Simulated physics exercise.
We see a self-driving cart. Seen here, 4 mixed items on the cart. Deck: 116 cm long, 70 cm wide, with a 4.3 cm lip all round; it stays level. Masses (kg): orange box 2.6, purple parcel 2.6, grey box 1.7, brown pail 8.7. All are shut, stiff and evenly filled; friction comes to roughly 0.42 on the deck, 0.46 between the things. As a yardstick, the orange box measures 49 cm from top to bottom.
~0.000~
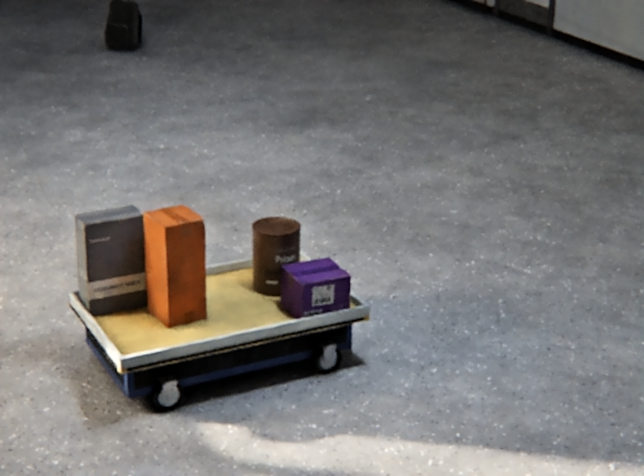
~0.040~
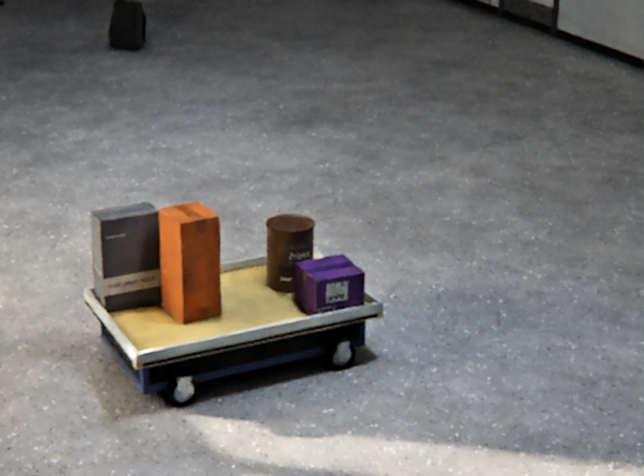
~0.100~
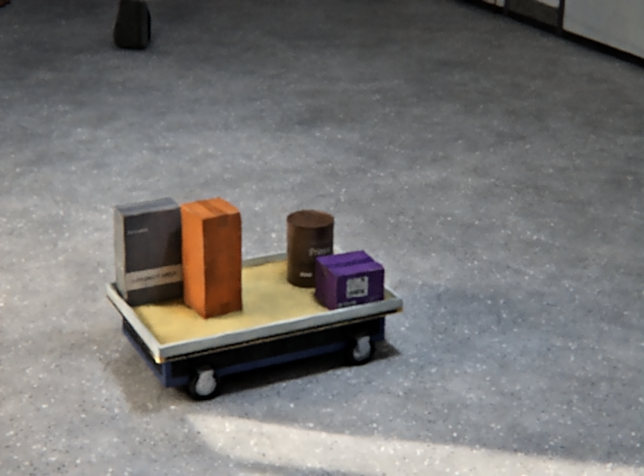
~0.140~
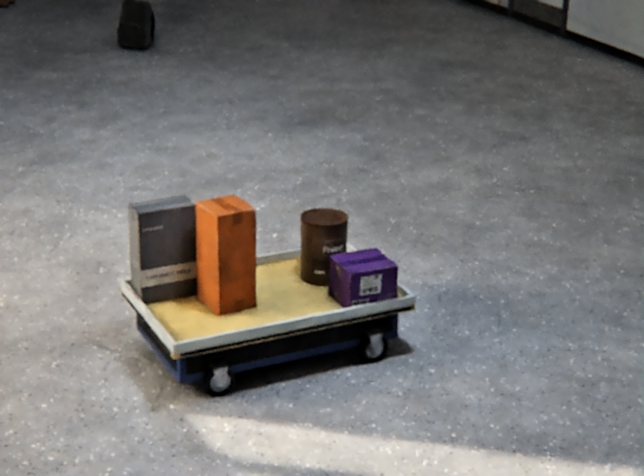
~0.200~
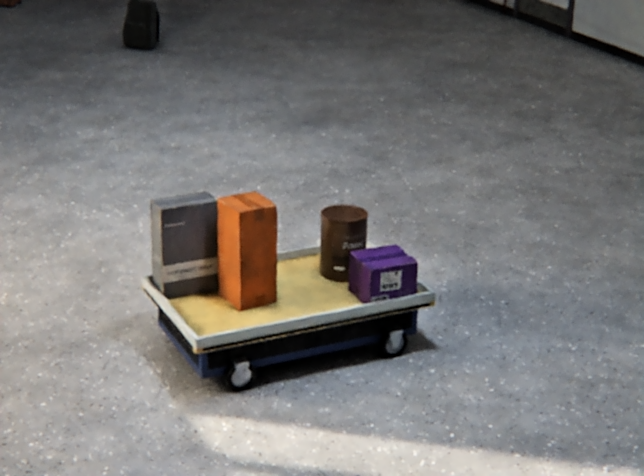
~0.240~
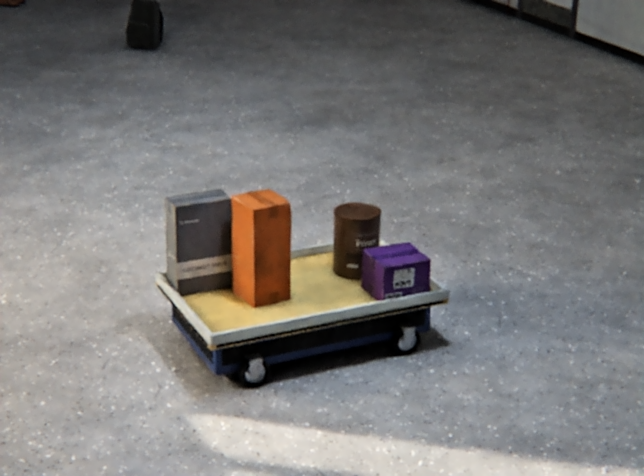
A low, flat cart with a shallow pale rim rolls across a speckled grey floor, seen from slightly above, with a dark object standing at the upper left. On it, a grey box and a taller-looking orange box stand at the left, with a brown pail and a small purple parcel at the right. The cart moves steadily a short way rightward, its four items keeping their places, while the view shifts very slightly.
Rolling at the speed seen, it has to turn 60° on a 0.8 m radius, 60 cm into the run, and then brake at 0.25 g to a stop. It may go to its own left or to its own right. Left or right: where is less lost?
Less is lost turning left.
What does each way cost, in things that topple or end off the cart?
Left: 0; right: 2.
Turning left. Around 0.54 s, cart has run 97 cm, turned 16°; brown pail shifted 9 cm.
Around 0.94 s, cart has run 169 cm, turned 60°; orange box shifted 9 cm near (399, 177); purple parcel shifted 4 cm near (419, 165); brown pail shifted 13 cm.
Around 1.14 s, cart has run 201 cm, turned 60°; purple parcel shifted 12 cm near (407, 146); orange box shifted 9 cm near (401, 157); brown pail shifted 17 cm.
Finally (2.1 s), not toppled but over 10 cm from the start, purple parcel and brown pail; the other 2 still in place (within 10 cm). In the last view, orange box near (402, 136), purple parcel near (408, 127).
Turning right instead, grey box and brown pail tipped over or off the cart, 2 of 4 in all.
